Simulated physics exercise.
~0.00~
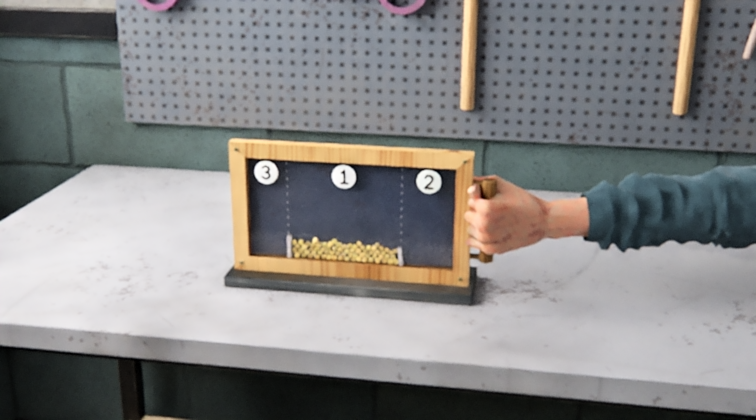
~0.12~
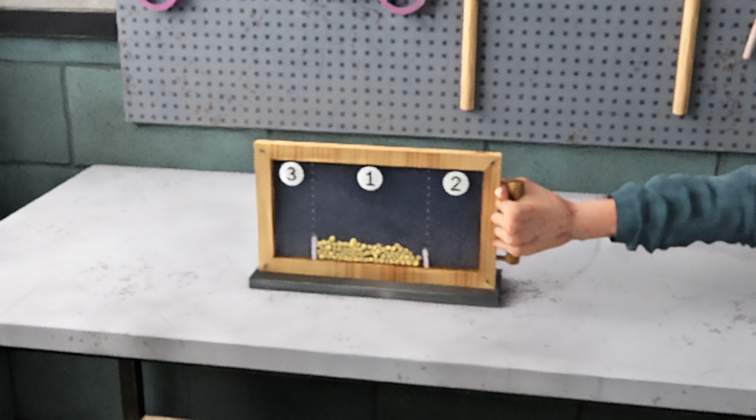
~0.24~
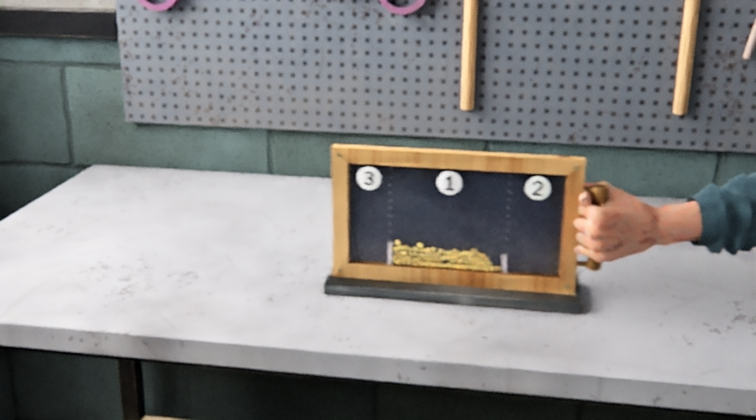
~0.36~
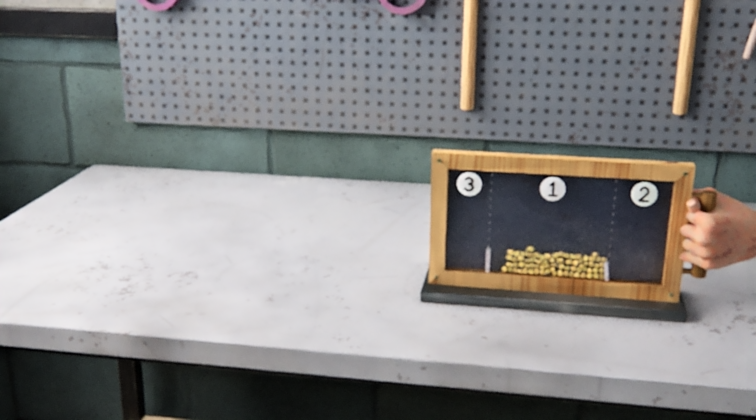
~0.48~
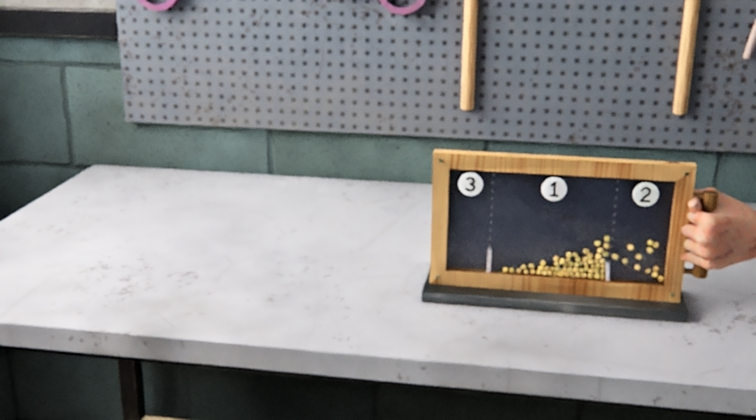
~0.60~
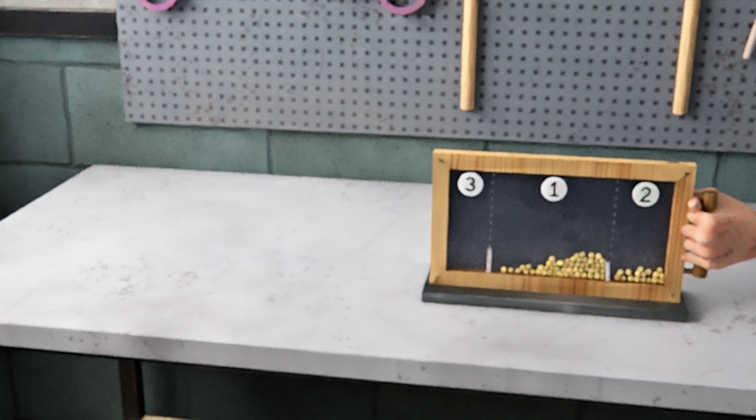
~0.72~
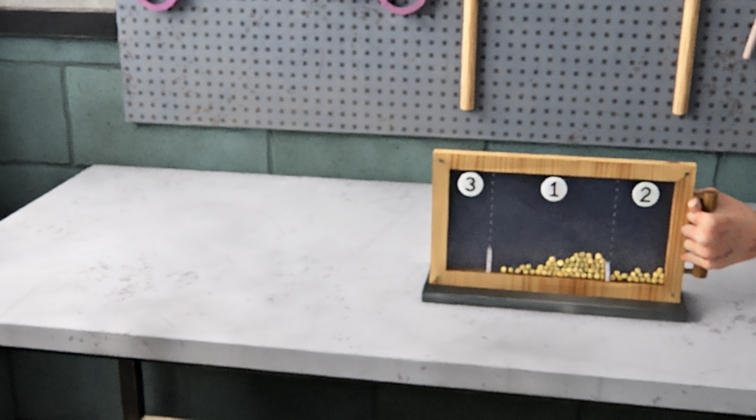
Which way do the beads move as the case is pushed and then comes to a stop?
The beads move to the right, travelling with the case and then surging toward its right side when it stops.
